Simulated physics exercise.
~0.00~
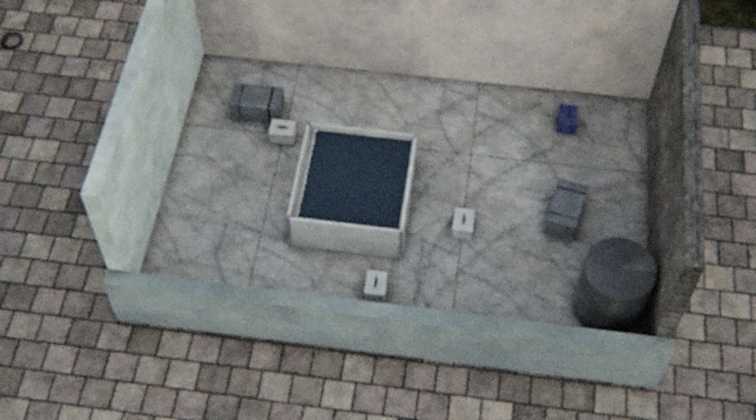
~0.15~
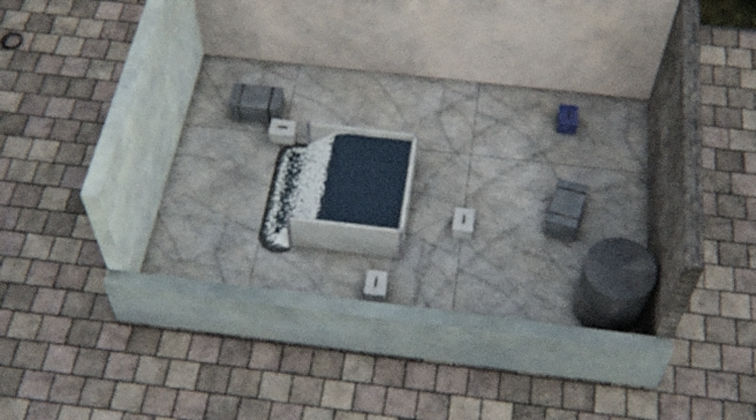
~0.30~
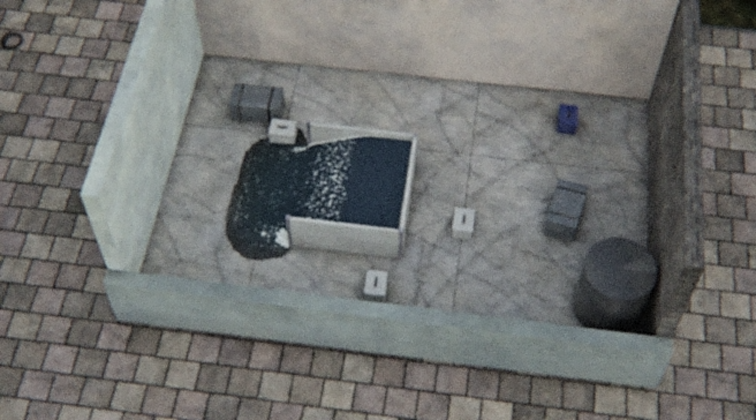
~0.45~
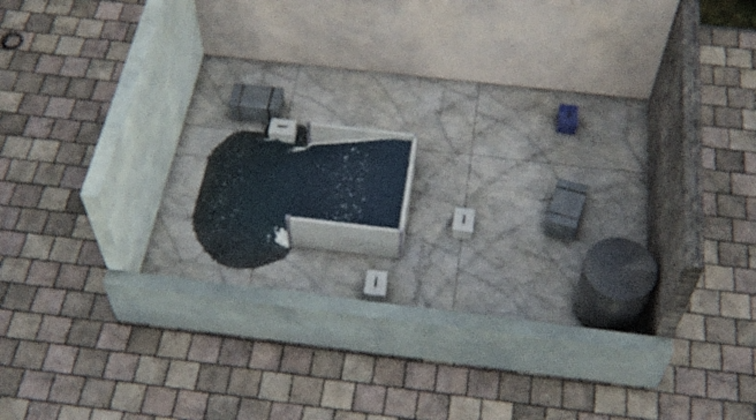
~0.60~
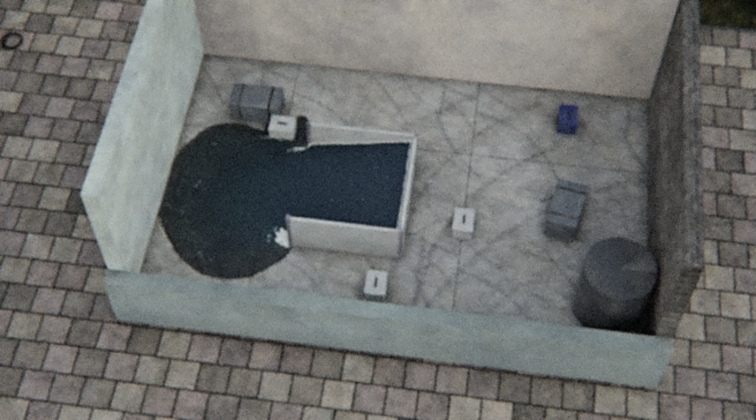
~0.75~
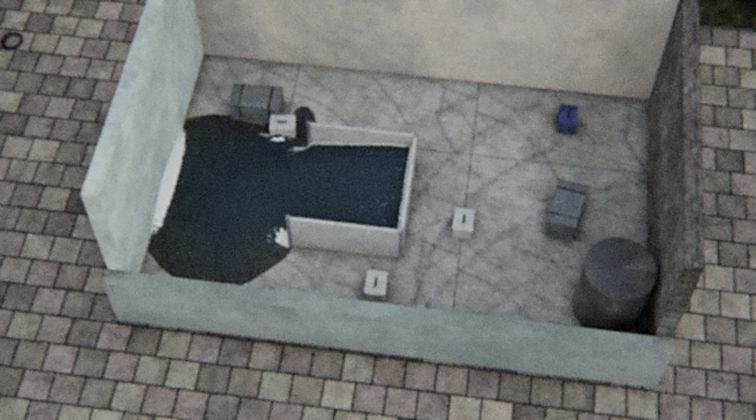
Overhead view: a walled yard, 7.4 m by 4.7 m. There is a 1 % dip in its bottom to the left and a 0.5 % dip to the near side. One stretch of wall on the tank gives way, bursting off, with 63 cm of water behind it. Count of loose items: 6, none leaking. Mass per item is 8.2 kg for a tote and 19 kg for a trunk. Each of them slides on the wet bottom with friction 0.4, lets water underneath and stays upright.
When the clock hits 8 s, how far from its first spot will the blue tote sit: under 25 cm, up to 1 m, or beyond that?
I think it's going to hold steady.
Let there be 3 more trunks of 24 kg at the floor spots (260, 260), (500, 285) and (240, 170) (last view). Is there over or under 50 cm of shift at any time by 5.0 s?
In the order listed: Across the line; behind the line; across the line.
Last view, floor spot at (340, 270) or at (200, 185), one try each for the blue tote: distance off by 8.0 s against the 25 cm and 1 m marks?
From the first place it goes well off; from the second it shuffles over a little.
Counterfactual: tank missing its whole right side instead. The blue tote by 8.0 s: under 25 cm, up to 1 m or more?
Under that change, the blue tote covers a big distance.
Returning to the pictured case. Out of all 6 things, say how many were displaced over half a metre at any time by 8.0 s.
The total is 3.
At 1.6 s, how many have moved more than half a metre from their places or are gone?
At that time I count 0.
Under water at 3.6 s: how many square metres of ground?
The covered patch comes to about 20 m2.
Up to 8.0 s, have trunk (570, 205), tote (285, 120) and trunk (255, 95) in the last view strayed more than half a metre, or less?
Taking them in order: Fell shy, exceeded and exceeded.
After 1.6 s the blue tote is near (569, 115), 0.0 m from its start, aground; 0 afloat.
After 3.6 s the blue tote is near (569, 115), 0.0 m from its start, aground; 0 afloat.
After 5.6 s the blue tote is near (571, 115), 0.0 m from its start, aground; 2 afloat.
After 8.0 s the blue tote is near (571, 115), 0.0 m from its start, aground; 2 afloat.
